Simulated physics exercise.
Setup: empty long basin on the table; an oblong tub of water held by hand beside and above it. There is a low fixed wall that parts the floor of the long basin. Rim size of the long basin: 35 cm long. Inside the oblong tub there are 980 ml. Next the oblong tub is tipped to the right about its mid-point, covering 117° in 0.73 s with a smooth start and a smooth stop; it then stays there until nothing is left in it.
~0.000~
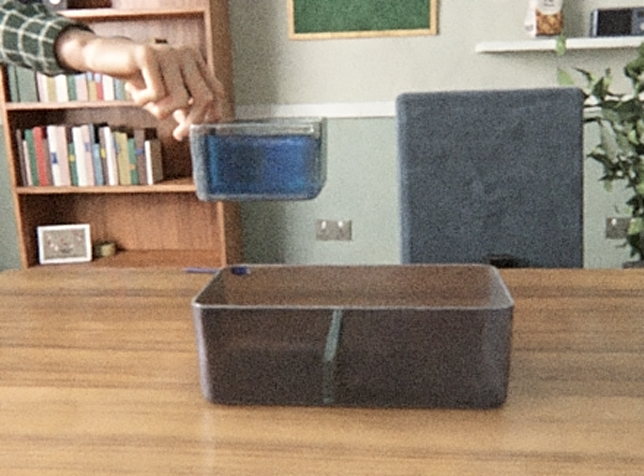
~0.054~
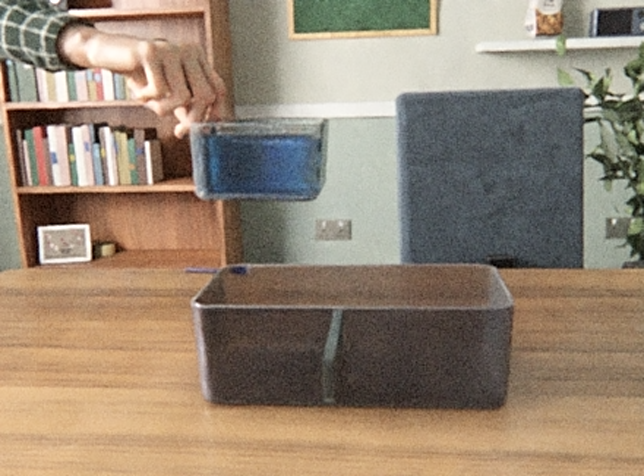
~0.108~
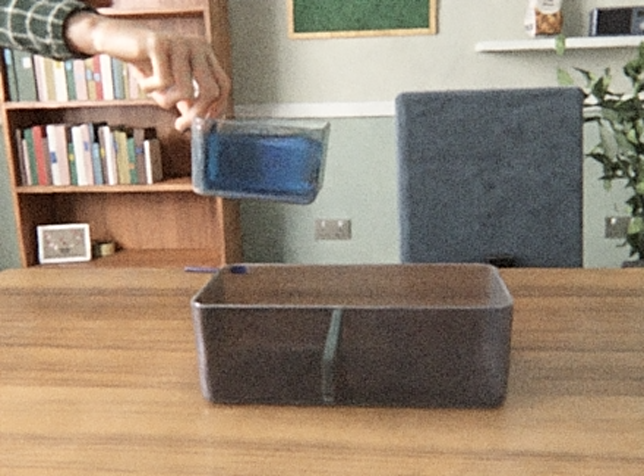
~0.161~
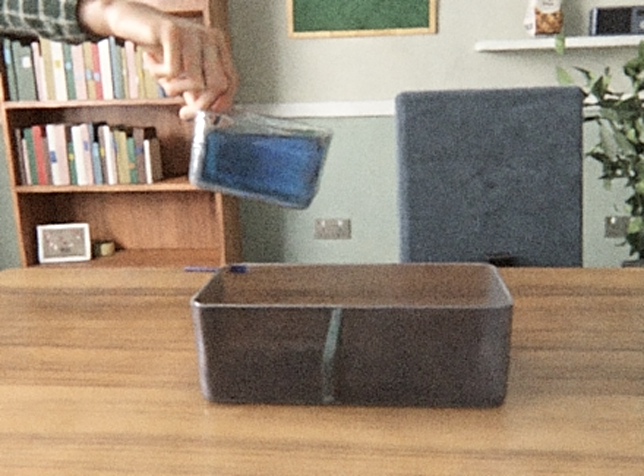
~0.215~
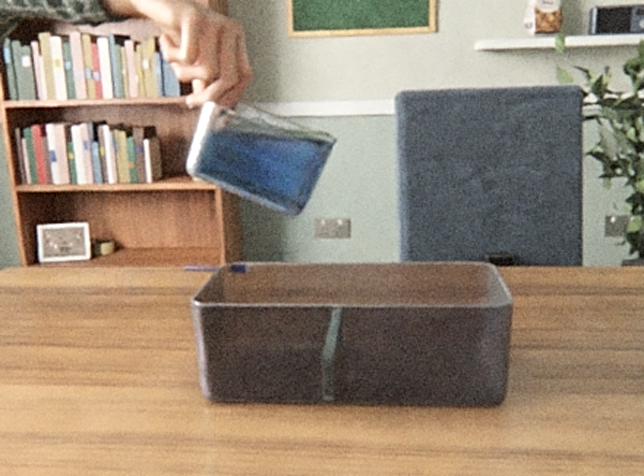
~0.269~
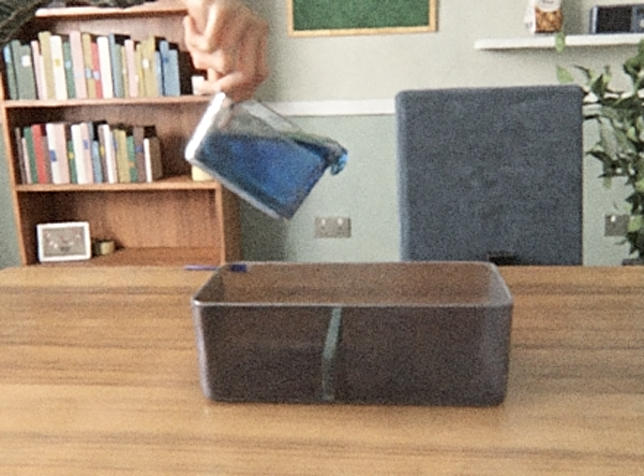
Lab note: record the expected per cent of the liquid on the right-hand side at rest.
Expected right-hand share: 81 per cent.
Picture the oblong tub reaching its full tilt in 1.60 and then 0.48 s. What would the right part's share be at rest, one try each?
Result: 90 per cent, then 75 per cent.
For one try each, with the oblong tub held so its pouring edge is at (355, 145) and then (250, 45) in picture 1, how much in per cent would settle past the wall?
Roughly 90 per cent the first time and 55 per cent the second.
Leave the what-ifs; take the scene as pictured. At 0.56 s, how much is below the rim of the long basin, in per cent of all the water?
Around 42%.
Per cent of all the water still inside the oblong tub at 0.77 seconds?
Around 2 in a hundred.
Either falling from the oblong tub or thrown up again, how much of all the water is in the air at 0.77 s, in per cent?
Airborne share: Near 8 %.
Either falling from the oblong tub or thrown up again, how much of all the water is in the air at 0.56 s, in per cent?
Around 40 percent.
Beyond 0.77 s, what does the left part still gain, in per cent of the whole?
Roughly 6 per cent.
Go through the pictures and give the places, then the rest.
Tilt 0°; pouring edge (323, 122); surface from (205, 134) to (322, 131); the long basin's rim runs from (208, 285) to (504, 286); the wall's top is at (334, 335), in the first frame.
Tilt 2°; pouring edge (324, 123); surface from (205, 133) to (323, 132), in the second frame.
Tilt 6°; pouring edge (326, 128); surface from (207, 131) to (325, 133), in the third frame.
Tilt 14°; pouring edge (329, 136); surface from (208, 131) to (328, 135), in the fourth frame.
Tilt 23°; pouring edge (331, 147); surface from (207, 134) to (334, 141); 1 per cent is over the edge, in the fifth frame.
Tilt 35°; pouring edge (331, 161); surface from (203, 134) to (327, 148); 7 per cent is over the edge, in the sixth frame.
By 0.56 s the tilt is 102° and 19 per cent is still to pour, 0 is left of the wall and 42 right of it.
By 0.77 s the tilt is 117° and 2 per cent is still to pour, 11 is left of the wall and 79 right of it.
By 0.99 s the tilt is 117° and 0 per cent is still to pour, 17 is left of the wall and 81 right of it.
By 1.23 s the tilt is 117° and 0 per cent is still to pour, 17 is left of the wall and 81 right of it.
At rest 17 per cent lies left of the wall, 81 right of it and 3 outside.
